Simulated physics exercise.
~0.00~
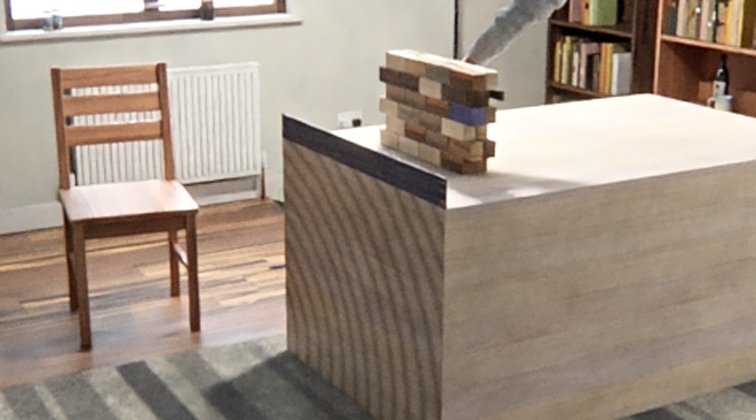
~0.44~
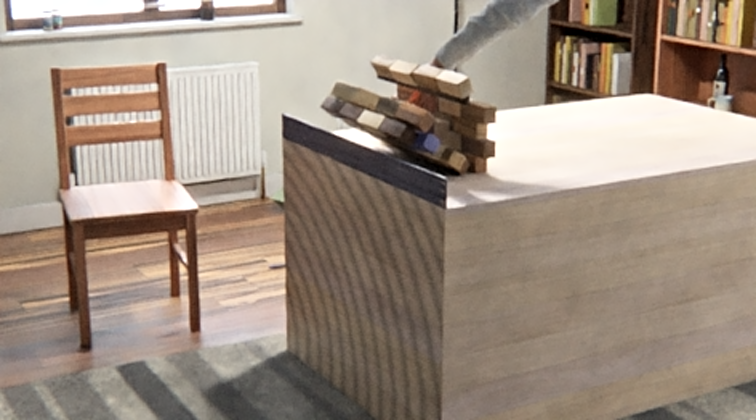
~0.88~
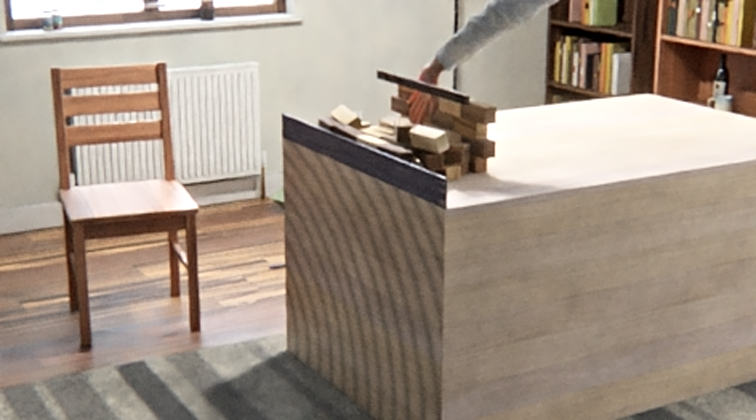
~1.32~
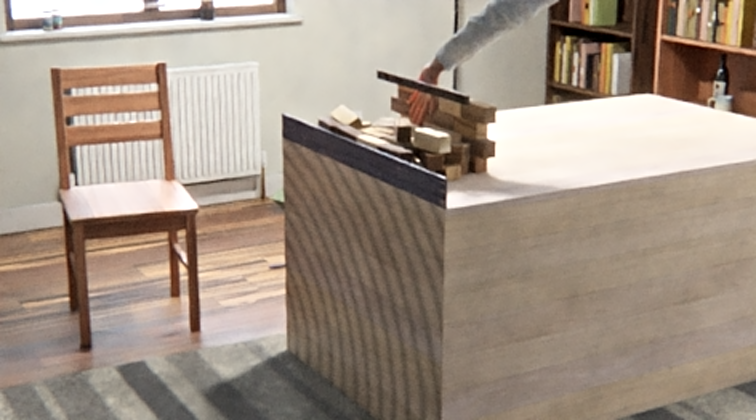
A hand in a grey sleeve reaches in from behind and pushes a dark batten into a stacked wall of wooden blocks on a sideboard, toppling much of it forward and left; the fallen blocks settle in a heap against the raised edge board, beside the part still standing.
